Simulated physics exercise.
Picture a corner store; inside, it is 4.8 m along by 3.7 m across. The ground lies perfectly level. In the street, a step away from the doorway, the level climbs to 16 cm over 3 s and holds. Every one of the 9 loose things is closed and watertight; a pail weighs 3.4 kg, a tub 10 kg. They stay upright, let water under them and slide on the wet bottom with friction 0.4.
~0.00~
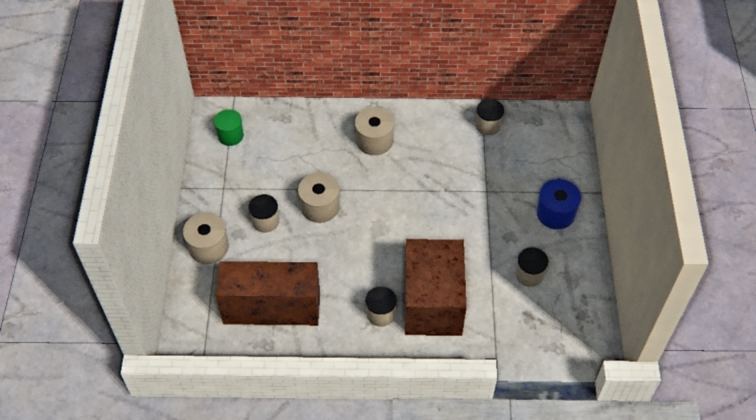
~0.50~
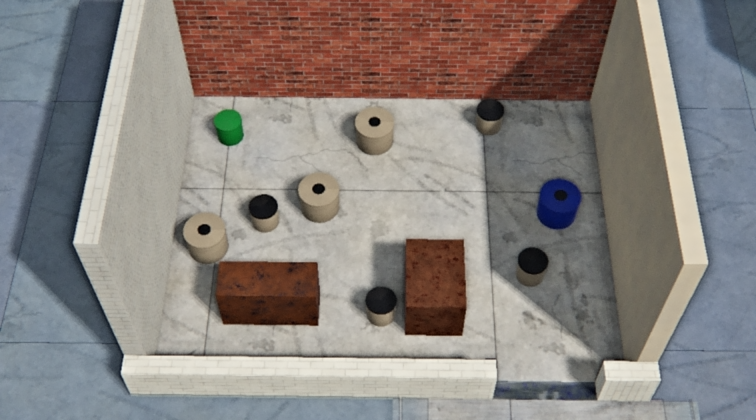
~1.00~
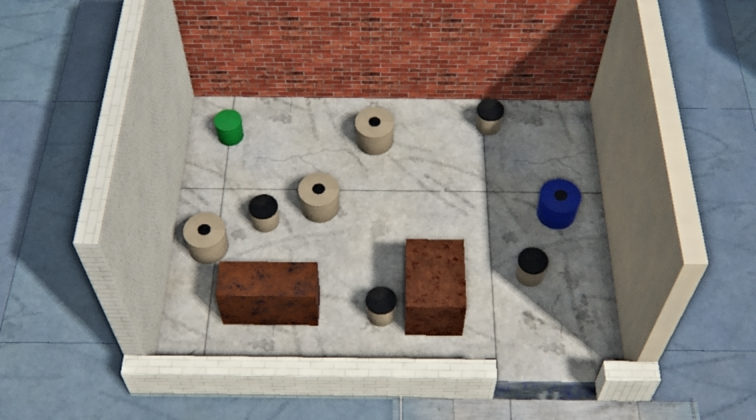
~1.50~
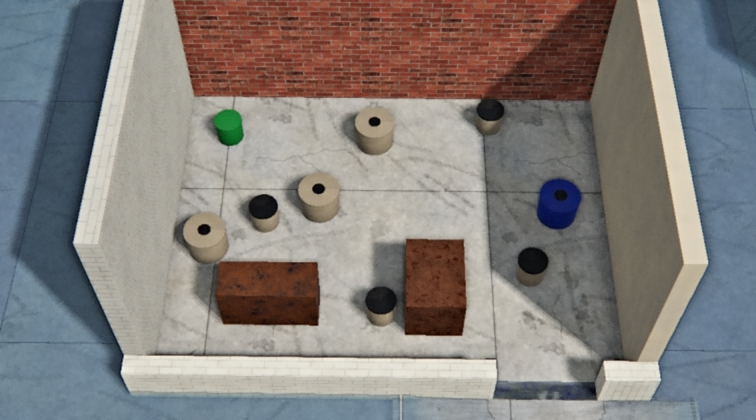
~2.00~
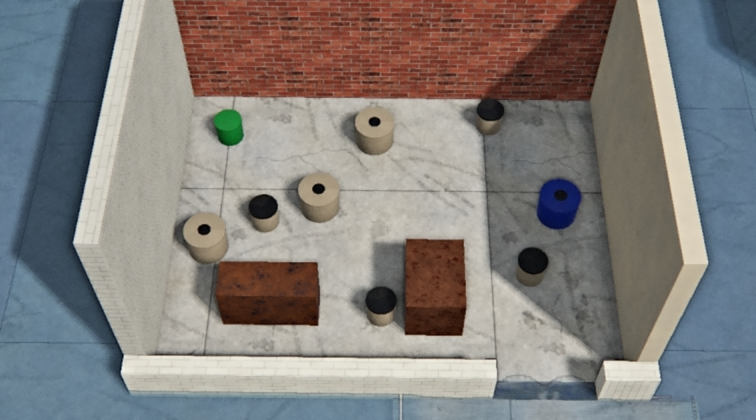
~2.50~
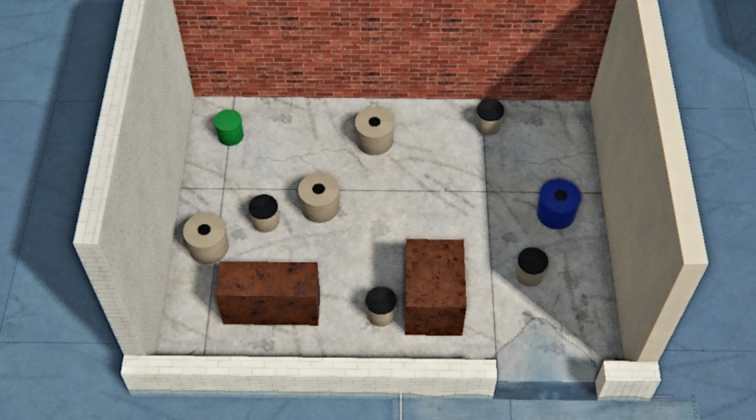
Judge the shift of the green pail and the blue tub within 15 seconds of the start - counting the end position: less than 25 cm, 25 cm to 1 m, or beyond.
By the end, the green pail has gone a long way and the blue tub has gone a long way.
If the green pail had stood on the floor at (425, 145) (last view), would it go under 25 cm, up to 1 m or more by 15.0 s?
Here it heads a good way off.
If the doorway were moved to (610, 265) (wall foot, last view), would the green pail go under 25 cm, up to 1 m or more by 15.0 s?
The green pail goes a bit.
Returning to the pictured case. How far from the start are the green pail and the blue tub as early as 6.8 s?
I'd guess about 0 cm and 120 cm by that point.
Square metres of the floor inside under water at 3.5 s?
Wet area: Approx. 2.5 m2.
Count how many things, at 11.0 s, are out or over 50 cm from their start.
That would be 4.
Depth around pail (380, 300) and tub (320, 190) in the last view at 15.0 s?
First about 6 cm, second about 6 cm.
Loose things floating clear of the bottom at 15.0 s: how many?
The count is 8.
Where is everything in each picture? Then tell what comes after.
The green pail at (228, 120) rests on the ground; the blue tub at (561, 196) rests on the ground; 0.0 m2 under water; 0 of 9 have shifted, in the first picture.
The green pail at (228, 120) rests on the ground; the blue tub at (561, 196), on the bottom; 0.0 m2 under water; 0 of 9 have shifted, in the second picture.
The green pail at (228, 120), on the bottom; the blue tub at (561, 196), on the bottom; water covers 0.0 m2; 0 of 9 have shifted, in the third picture.
The green pail at (228, 120) rests on the ground; the blue tub at (561, 196), on the bottom; 0.0 m2 under water; 0 of 9 have shifted, in the fourth picture.
The green pail at (228, 120), on the bottom; the blue tub at (561, 196), on the bottom; 0.0 m2 under water; 0 of 9 have shifted, in the fifth picture.
The green pail at (228, 120), on the bottom; the blue tub at (561, 196) rests on the ground; 0.5 m2 under water; 0 of 9 have shifted, in the sixth picture.
After 3.5 s the green pail is near (228, 120), 0.0 m from its start, aground; the blue tub is near (561, 196), 0.0 m from its start, aground; 0 afloat.
After 6.8 s the green pail is near (228, 120), 0.0 m from its start, aground; the blue tub is near (535, 113), 1.2 m from its start, afloat; 3 afloat.
After 11.0 s the green pail is near (202, 147), 0.5 m from its start, afloat; the blue tub is near (358, 127), 2.4 m from its start, afloat; 3 afloat.
After 15.0 s the green pail is near (176, 281), 2.2 m from its start, afloat; the blue tub is near (275, 183), 3.1 m from its start, afloat; 8 afloat.
